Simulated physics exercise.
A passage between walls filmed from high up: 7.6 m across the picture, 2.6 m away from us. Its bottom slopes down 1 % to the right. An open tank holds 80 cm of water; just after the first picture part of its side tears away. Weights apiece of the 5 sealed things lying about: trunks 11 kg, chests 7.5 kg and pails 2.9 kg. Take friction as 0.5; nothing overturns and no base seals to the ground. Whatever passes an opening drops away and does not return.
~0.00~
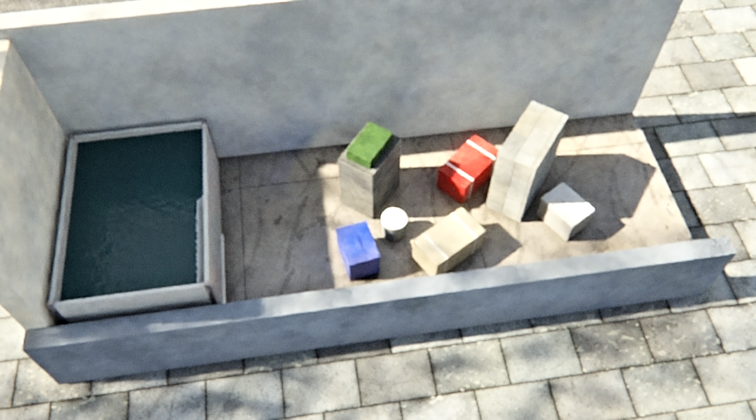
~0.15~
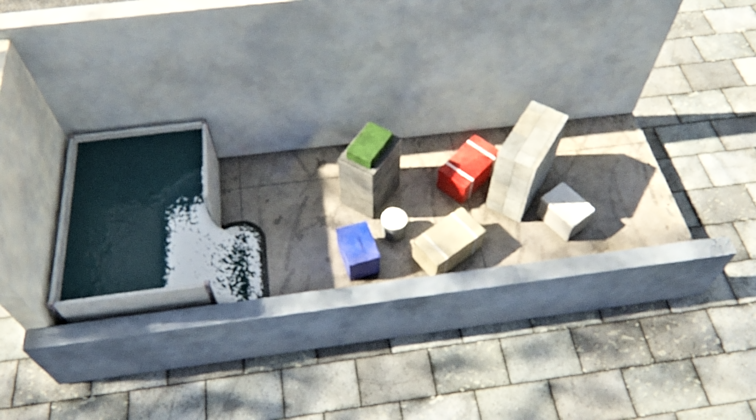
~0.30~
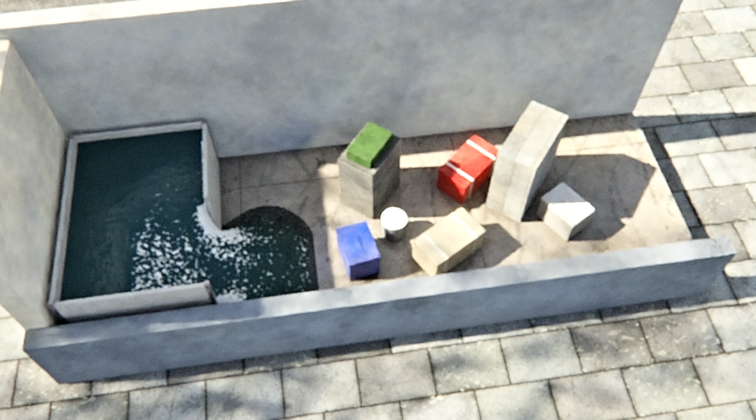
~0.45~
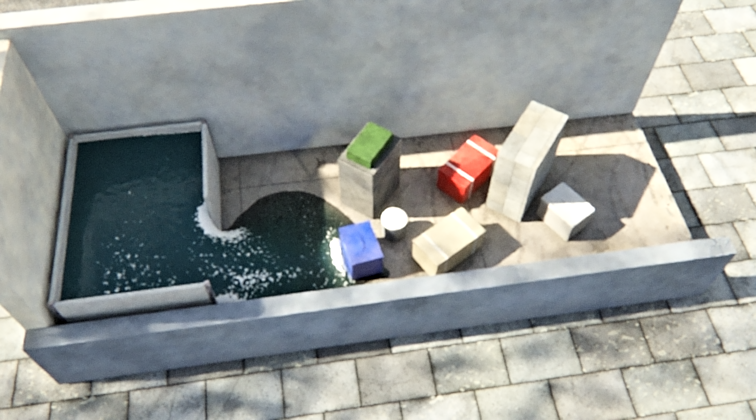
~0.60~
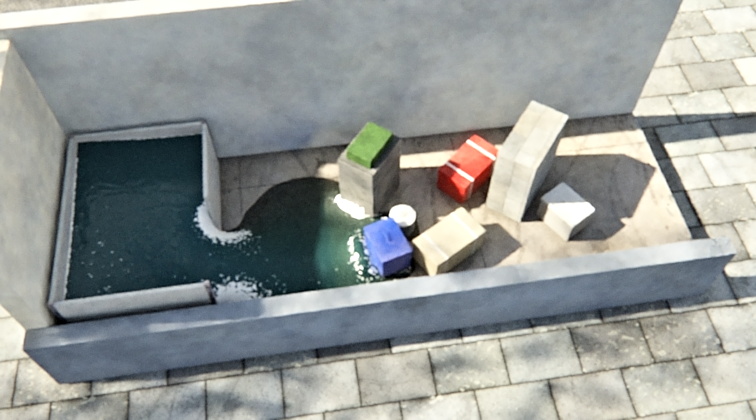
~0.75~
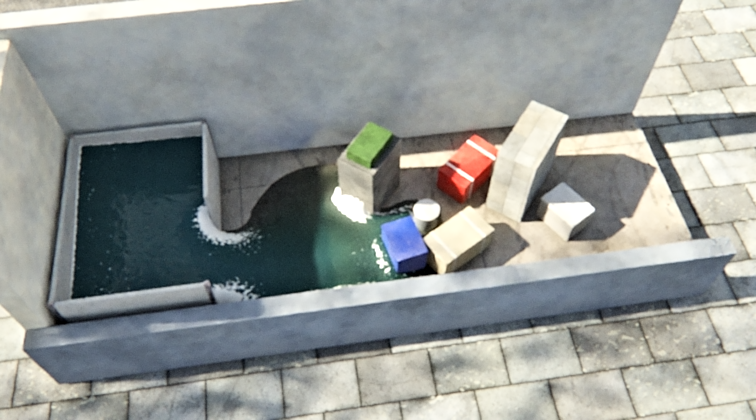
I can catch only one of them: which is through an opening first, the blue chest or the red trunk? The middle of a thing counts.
The blue one.
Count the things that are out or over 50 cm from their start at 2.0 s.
4 of them.
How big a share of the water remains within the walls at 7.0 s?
About 50 per cent.
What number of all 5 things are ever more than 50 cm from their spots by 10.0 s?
5 of them.
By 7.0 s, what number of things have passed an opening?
By then 5.
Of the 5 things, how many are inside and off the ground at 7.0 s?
At that moment 0.
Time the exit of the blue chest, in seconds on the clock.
At about 2.5 s.
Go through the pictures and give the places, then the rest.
The first picture shows the blue chest at (358, 243), on the bottom; the red trunk at (470, 160) rests on the ground; water covers 3.6 m2; 0 of 5 have shifted.
The second picture shows the blue chest at (358, 243) rests on the ground; the red trunk at (470, 160), on the bottom; 4.4 m2 under water; 0 of 5 have shifted.
The third picture shows the blue chest at (358, 243), on the bottom; the red trunk at (470, 160), on the bottom; water covers 5.3 m2; 0 of 5 have shifted.
The fourth picture shows the blue chest at (360, 242), on the bottom, 3 cm from its start; the red trunk at (470, 160) rests on the ground; 6.3 m2 under water; 0 of 5 have shifted.
The fifth picture shows the blue chest at (388, 239) rests on the ground, 37 cm from its start; the red trunk at (470, 160) rests on the ground; water covers 7.3 m2; 2 of 5 have shifted.
The sixth picture shows the blue chest at (405, 238), on the bottom, 57 cm from its start; the red trunk at (470, 160), on the bottom; 8.1 m2 under water; 3 of 5 have shifted.
After 2.0 s the blue chest is near (590, 243), 2.8 m from its start, afloat; the red trunk is near (481, 132), 0.5 m from its start, aground; 0 of 5 are out; 3 afloat.
After 4.5 s the blue chest has gone out (at 2.7 s); the red trunk is near (573, 141), 1.4 m from its start, aground; 4 of 5 are out; 0 afloat.
After 7.0 s the blue chest has gone out (at 2.7 s); the red trunk has gone out (at 5.8 s); 5 of 5 are out; 0 afloat.
After 10.0 s the blue chest has gone out (at 2.7 s); the red trunk has gone out (at 5.8 s); 5 of 5 are out; 0 afloat.
